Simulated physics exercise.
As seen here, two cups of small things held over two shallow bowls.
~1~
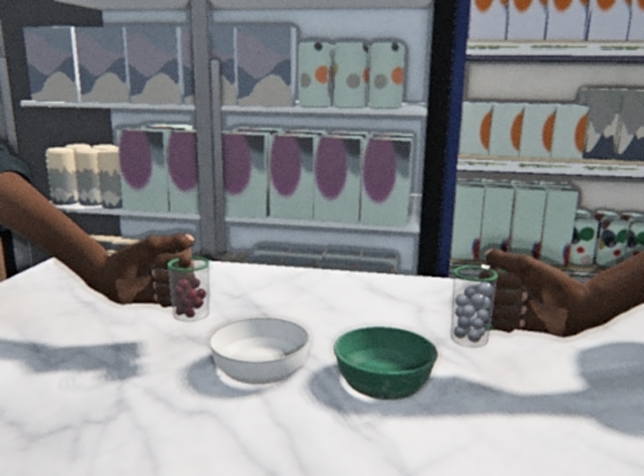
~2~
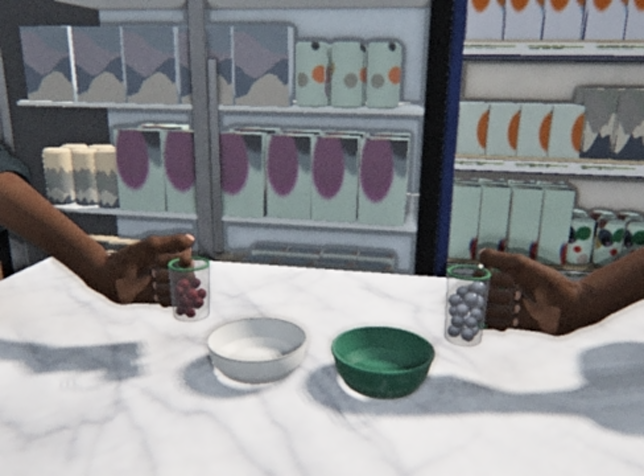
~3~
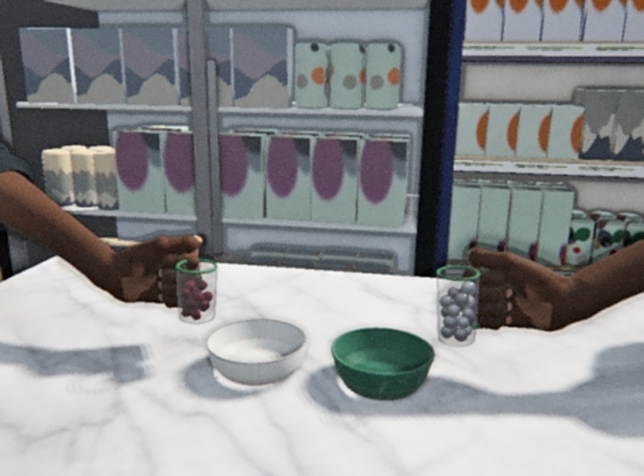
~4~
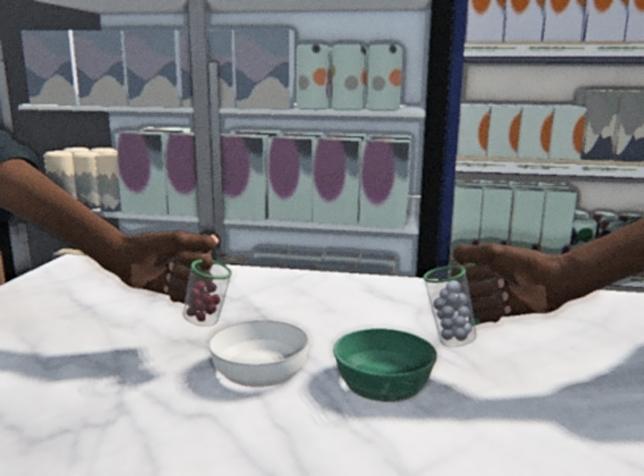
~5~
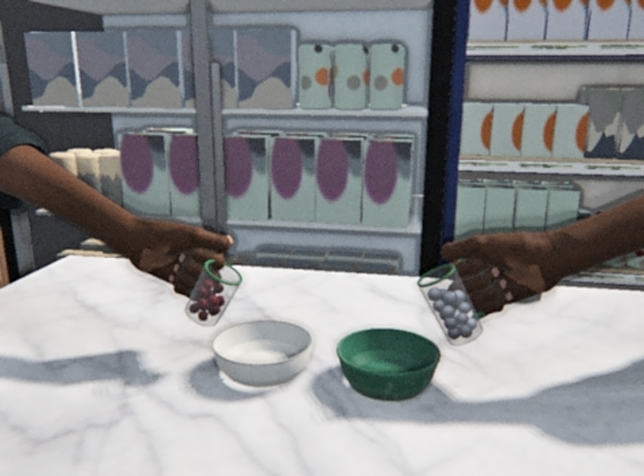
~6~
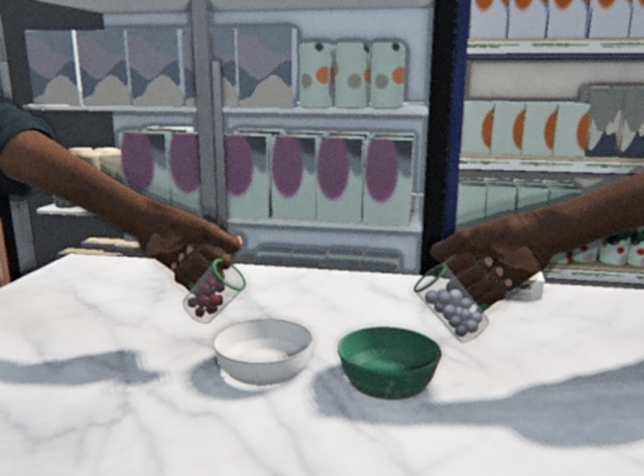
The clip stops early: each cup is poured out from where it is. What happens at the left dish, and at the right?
Left dish: It should manage to retain everything; right dish: It should manage to retain everything.
Then, 0.28 s past the last view, left, all still in the cup; right, all still in the cup.
Then, 0.64 s past the last view, left, all still in the cup; right, all still in the cup.
Then, 1.03 s past the last view, left, nearly all still in the cup, a small part in the air; right, about half still in the cup, about a third in the dish, a small part in the air.
Finally, left, all in the dish, none outside the dish; right, all in the dish, none outside the dish.
